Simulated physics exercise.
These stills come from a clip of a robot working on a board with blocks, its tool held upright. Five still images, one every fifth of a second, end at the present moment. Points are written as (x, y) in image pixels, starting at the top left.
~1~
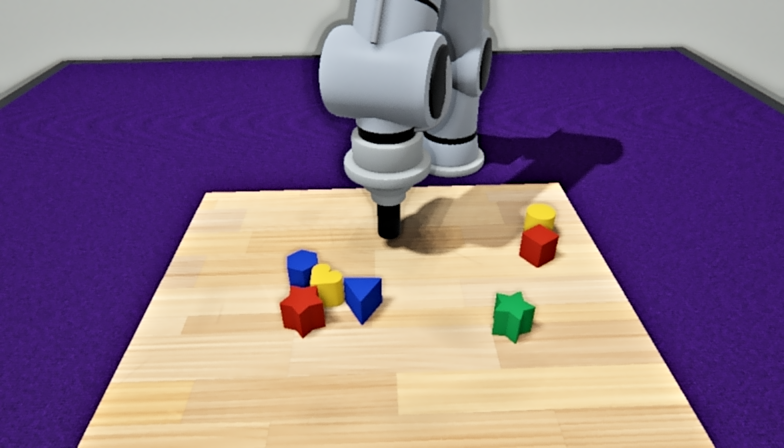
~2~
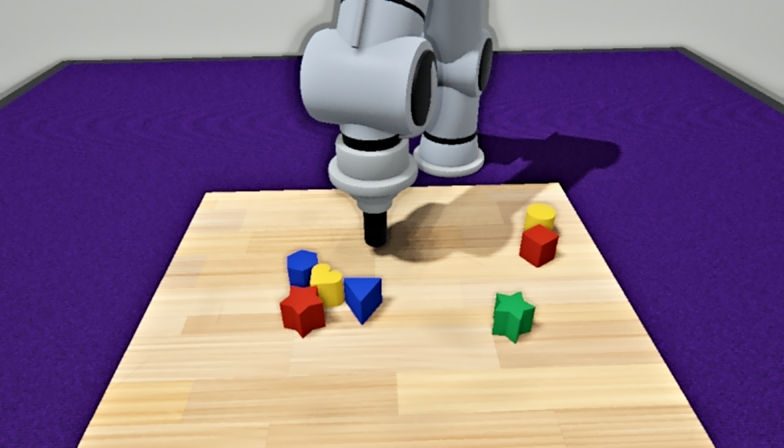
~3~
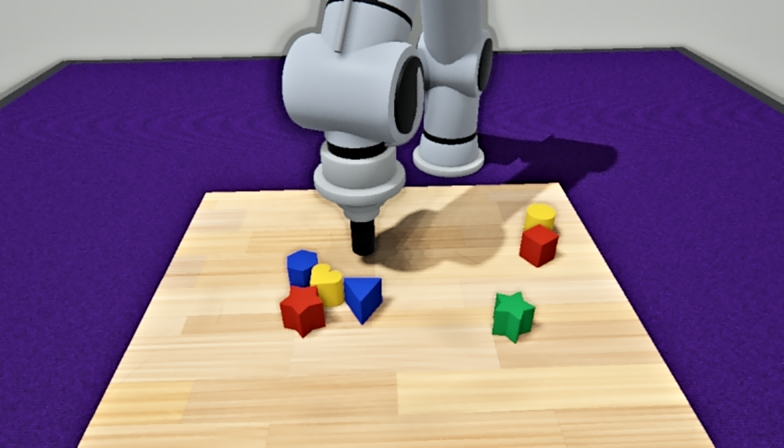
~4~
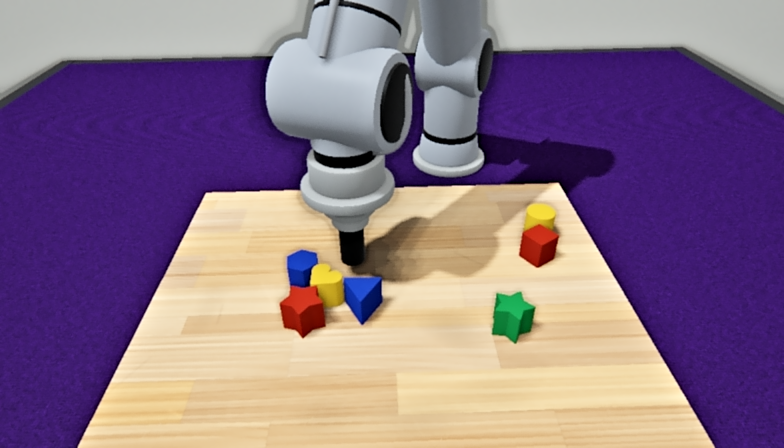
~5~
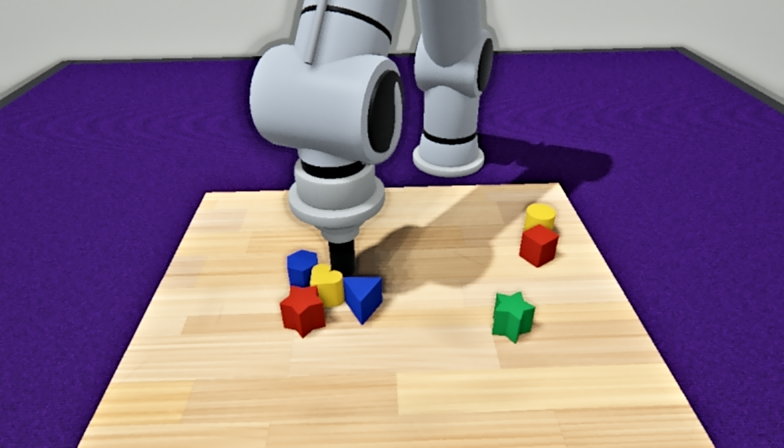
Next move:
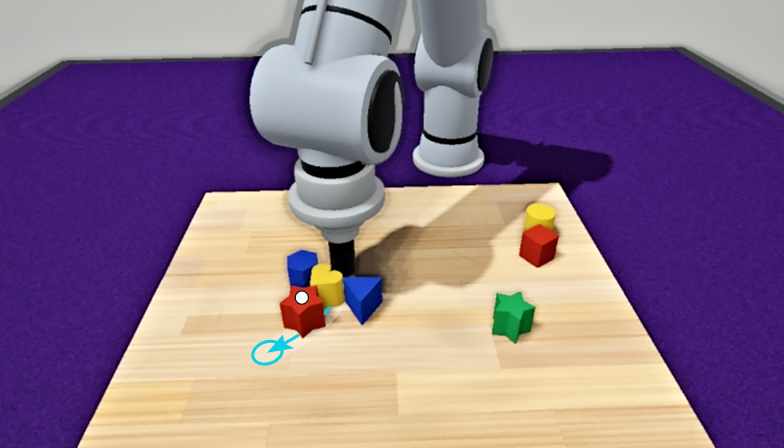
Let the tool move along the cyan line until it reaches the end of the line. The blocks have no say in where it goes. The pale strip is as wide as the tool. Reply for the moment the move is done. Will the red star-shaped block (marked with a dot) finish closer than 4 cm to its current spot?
That would be a no.
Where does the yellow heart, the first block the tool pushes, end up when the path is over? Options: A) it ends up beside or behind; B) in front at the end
Letter B.
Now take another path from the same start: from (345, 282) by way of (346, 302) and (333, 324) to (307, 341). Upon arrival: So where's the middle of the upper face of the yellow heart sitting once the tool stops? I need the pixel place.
Its top face will be centred at roughly (313, 285).
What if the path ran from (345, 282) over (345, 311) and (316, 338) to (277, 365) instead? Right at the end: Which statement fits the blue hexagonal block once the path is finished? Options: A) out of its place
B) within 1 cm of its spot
Letter B.
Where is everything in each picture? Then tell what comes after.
In the first frame, tool tip (389, 234); block tops, red star-shaped block (302, 298); blue hexagonal block (302, 259); yellow heart (325, 274); blue triangular piece (362, 285).
In the second frame, tool (376, 242); blocks unchanged.
In the third frame, tool (364, 250); blocks unchanged.
In the fourth frame, tool (353, 260); blocks unchanged.
In the fifth frame, tool (344, 271); red star-shaped block (302, 298); blue hexagonal block (302, 259); yellow heart (325, 274); blue triangular piece (362, 285).
Path on the board, from (345, 282) over (330, 307) and (304, 331) to (268, 352); the dot is on the red star-shaped block.
The first path, step by step. One third of the way, tool (329, 296); red star-shaped block (287, 314), turned 15° clockwise; yellow heart (305, 293), turned 15° clockwise; blue triangular piece (363, 288), turned 20° anticlockwise.
Two thirds of the way, tool (302, 320); red star-shaped block (254, 340), turned 20° clockwise; yellow heart (275, 317), turned 20° clockwise; blue triangular piece (363, 288), turned 20° anticlockwise.
At the end, tool (265, 341); red star-shaped block (218, 366), turned 15° clockwise; blue hexagonal block in place; yellow heart (234, 338), turned 20° clockwise; blue triangular piece (363, 288), turned 20° anticlockwise.
